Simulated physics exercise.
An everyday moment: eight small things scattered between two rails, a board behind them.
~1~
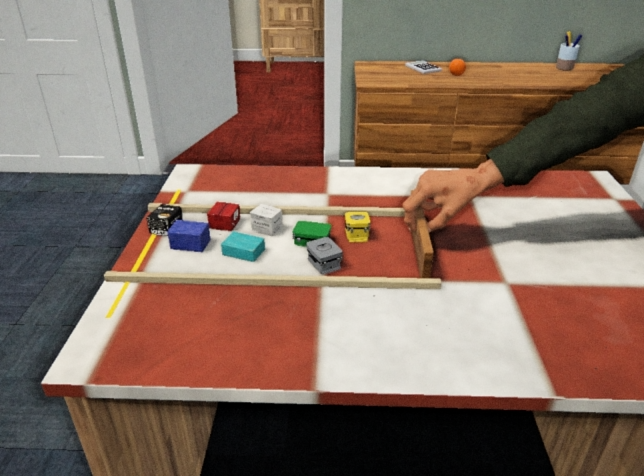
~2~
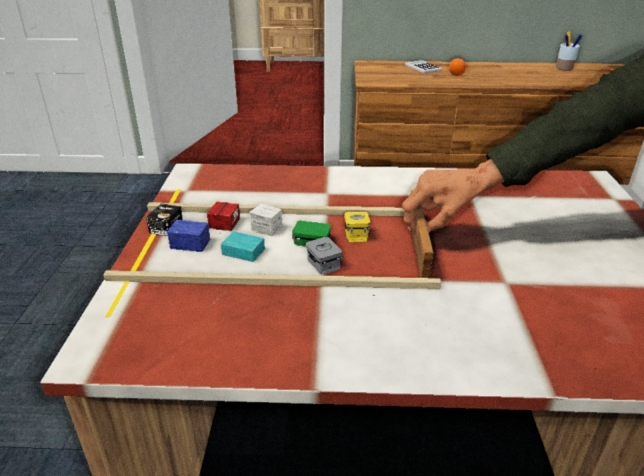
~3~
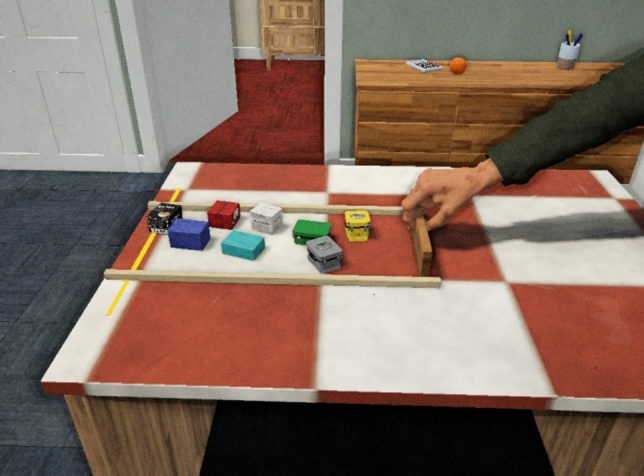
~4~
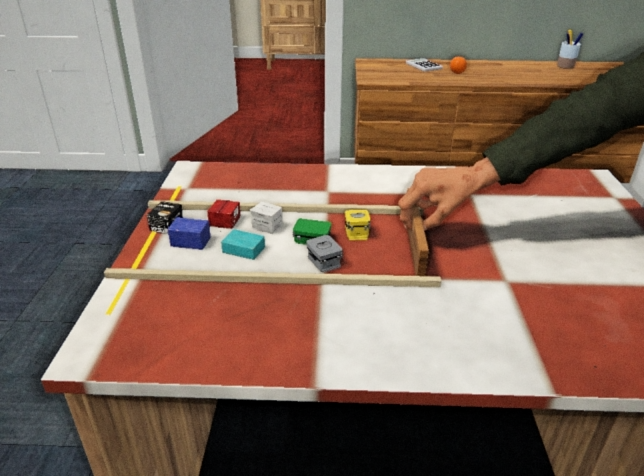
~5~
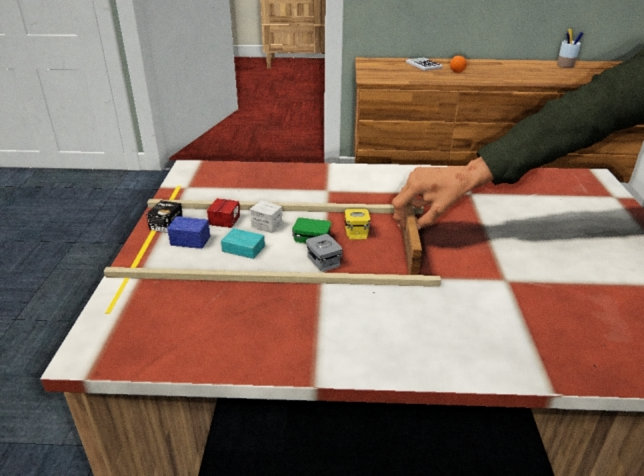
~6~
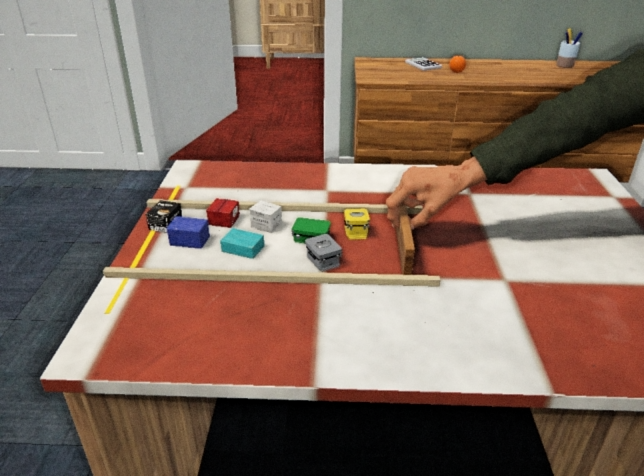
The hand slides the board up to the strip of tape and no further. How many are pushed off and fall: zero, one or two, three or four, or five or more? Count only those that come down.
The number that fall off is five or more.
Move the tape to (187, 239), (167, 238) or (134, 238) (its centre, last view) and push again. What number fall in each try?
Down on the floor: 1, 4 and 8.
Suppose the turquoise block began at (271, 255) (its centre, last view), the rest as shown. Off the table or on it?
Then it tumbles off.
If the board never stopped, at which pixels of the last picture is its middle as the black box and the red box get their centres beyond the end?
At (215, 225) for the black box; at (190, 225) for the red box.
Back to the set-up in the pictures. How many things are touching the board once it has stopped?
The number is 2.
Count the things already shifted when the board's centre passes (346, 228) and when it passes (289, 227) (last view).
By then 2, and 5.
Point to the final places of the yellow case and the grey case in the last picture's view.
About (146, 214), and the other about (126, 247).
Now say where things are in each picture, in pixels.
In the first frame, black box (165, 220); blue block (189, 236); red box (224, 216); board (420, 233); tape (150, 242).
In the second frame, blue block (189, 236); yellow case (357, 227).
In the third frame, red box (224, 215); green case (312, 234).
In the fourth frame, black box (166, 218); turquoise block (243, 244).
In the fifth frame, blue block (189, 232); grey case (324, 253).
In the sixth frame, black box (165, 216); blue block (189, 232); red box (223, 213); board (403, 229); tape (149, 238).
Early on, none off yet; black box at rest near (165, 216); blue block at rest near (189, 232); red box at rest near (223, 213).
A while later, none off yet; black box travelled a little near (150, 216); blue block travelled about its own width near (170, 227); red box travelled well along near (180, 210).
Finally, the number that fall off is five or more; lost, green case, white box, turquoise block, red box, blue block and black box.
